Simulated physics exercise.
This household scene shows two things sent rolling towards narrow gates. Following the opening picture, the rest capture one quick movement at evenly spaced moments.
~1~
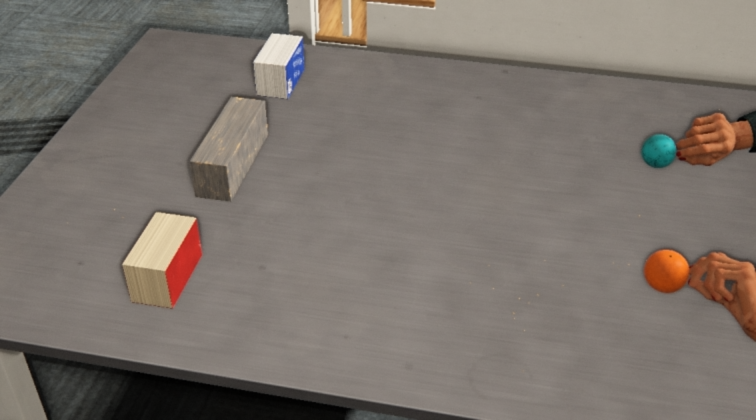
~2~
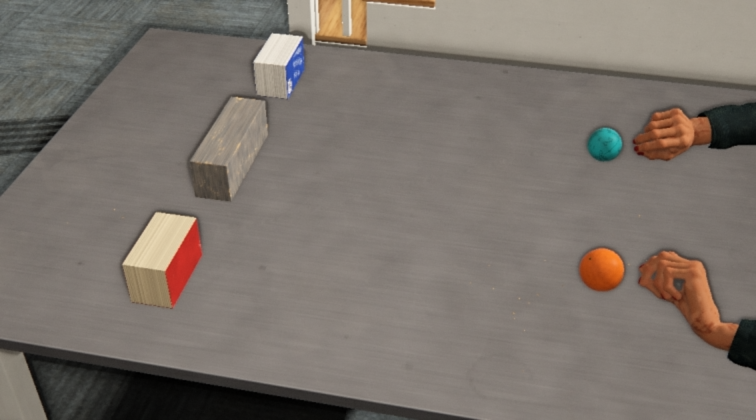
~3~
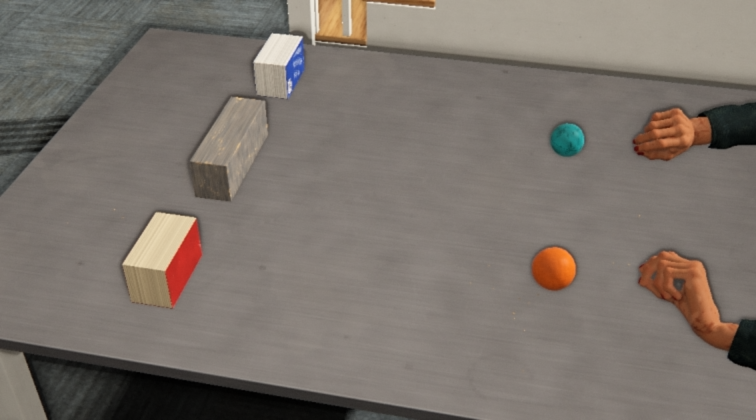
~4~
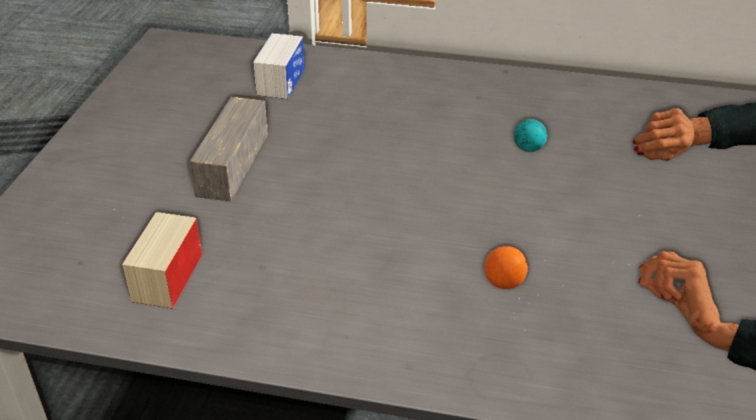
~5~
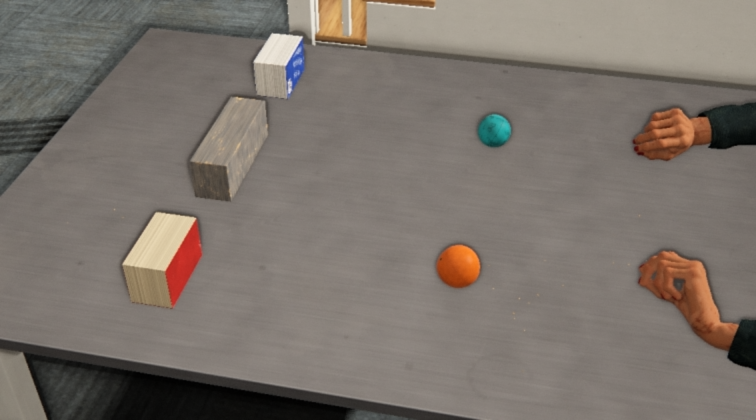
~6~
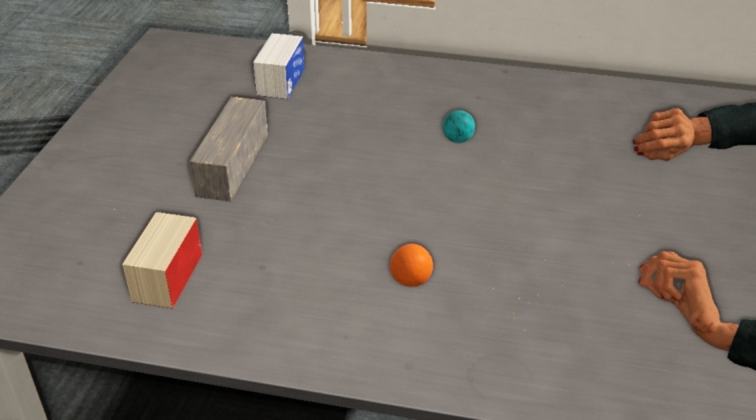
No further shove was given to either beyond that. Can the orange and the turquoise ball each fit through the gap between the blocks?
My guess is the orange never gets past. My guess is the turquoise ball goes right through.
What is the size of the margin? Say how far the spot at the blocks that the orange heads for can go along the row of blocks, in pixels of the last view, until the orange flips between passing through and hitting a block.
Roughly 32 pixels upward.
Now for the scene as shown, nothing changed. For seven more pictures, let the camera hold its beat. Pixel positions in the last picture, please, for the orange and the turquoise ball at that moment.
In the order asked: (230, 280), then (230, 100).
Then, 0.54 s later than the last frame, orange coming back near (238, 287); turquoise ball heading on near (166, 91).
When it is over, the orange bounces off; the turquoise ball rolls through.
